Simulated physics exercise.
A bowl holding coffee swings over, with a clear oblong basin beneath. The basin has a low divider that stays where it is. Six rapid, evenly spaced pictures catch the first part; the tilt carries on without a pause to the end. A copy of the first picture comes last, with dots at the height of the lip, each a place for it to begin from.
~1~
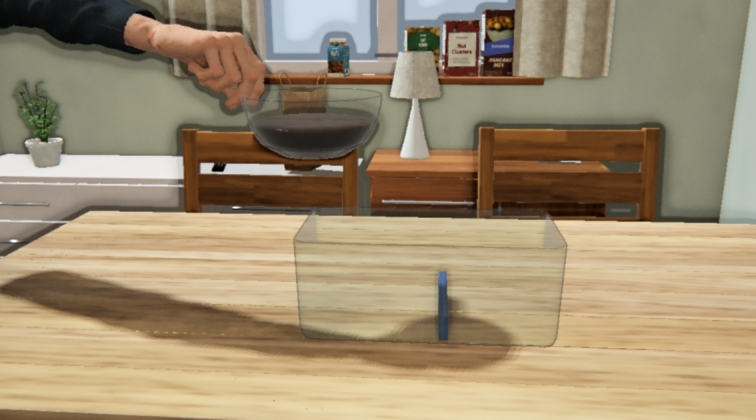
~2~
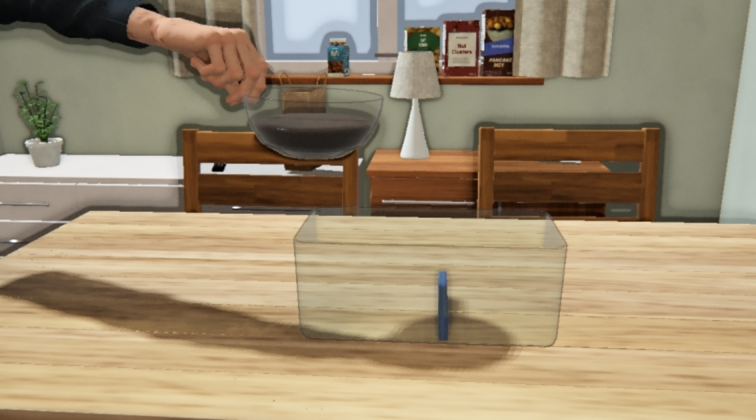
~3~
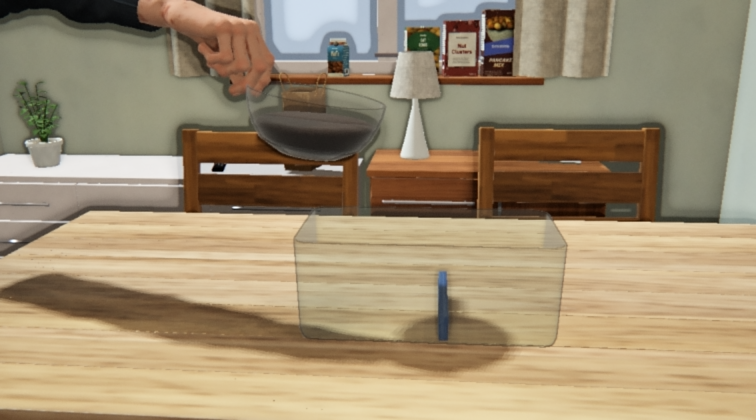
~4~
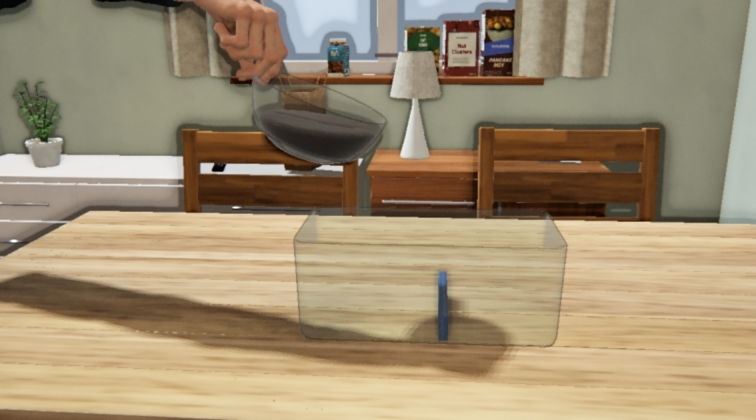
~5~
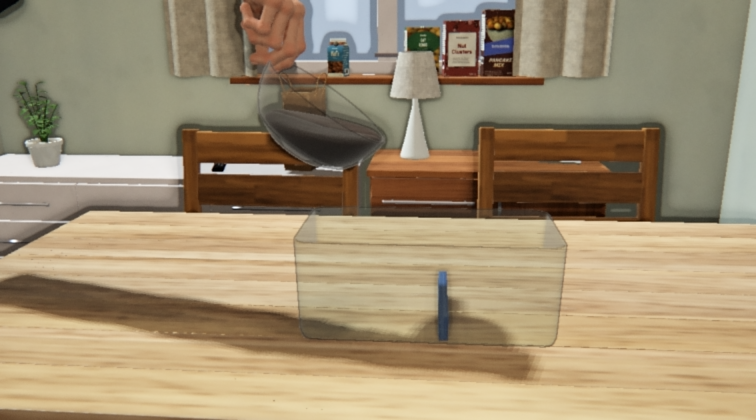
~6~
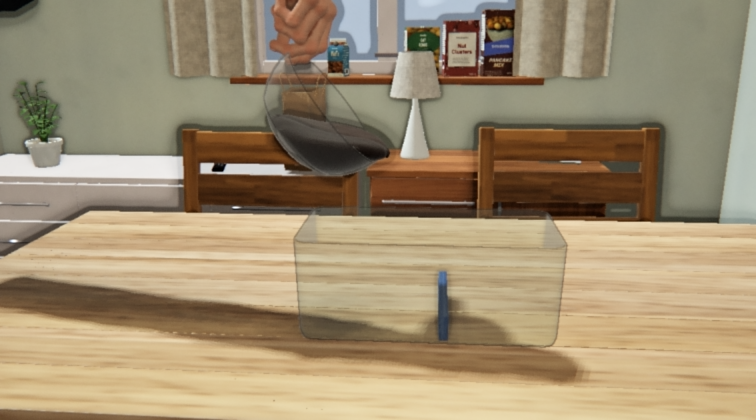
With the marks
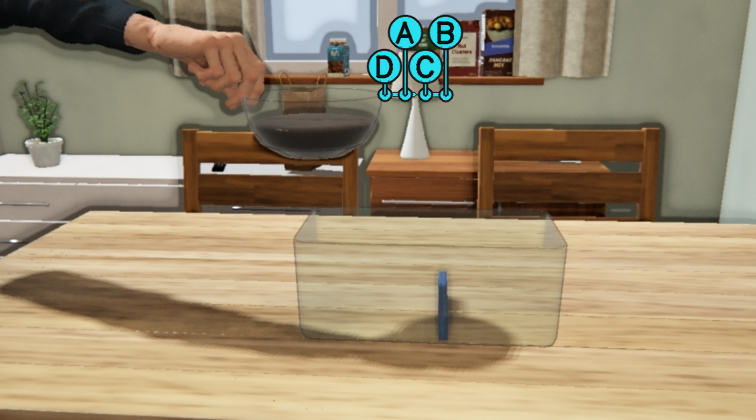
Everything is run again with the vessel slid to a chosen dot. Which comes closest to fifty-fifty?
Place C.
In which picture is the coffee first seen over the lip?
Picture 6.
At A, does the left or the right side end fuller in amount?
The left one.
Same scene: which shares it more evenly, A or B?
Here it is place B.
On the marked copy, A at (405, 94); B at (445, 94); C at (425, 94); D at (384, 94).
For place A, about 70 % ends left of the wall and 25 % right of it; 5 % is lost outside.
For place B, about 37 % ends left of the wall and 59 % right of it; 5 % is lost outside.
For place C, about 49 % ends left of the wall and 47 % right of it; 4 % is lost outside.
For place D, about 72 % ends left of the wall and 19 % right of it; 9 % is lost outside.
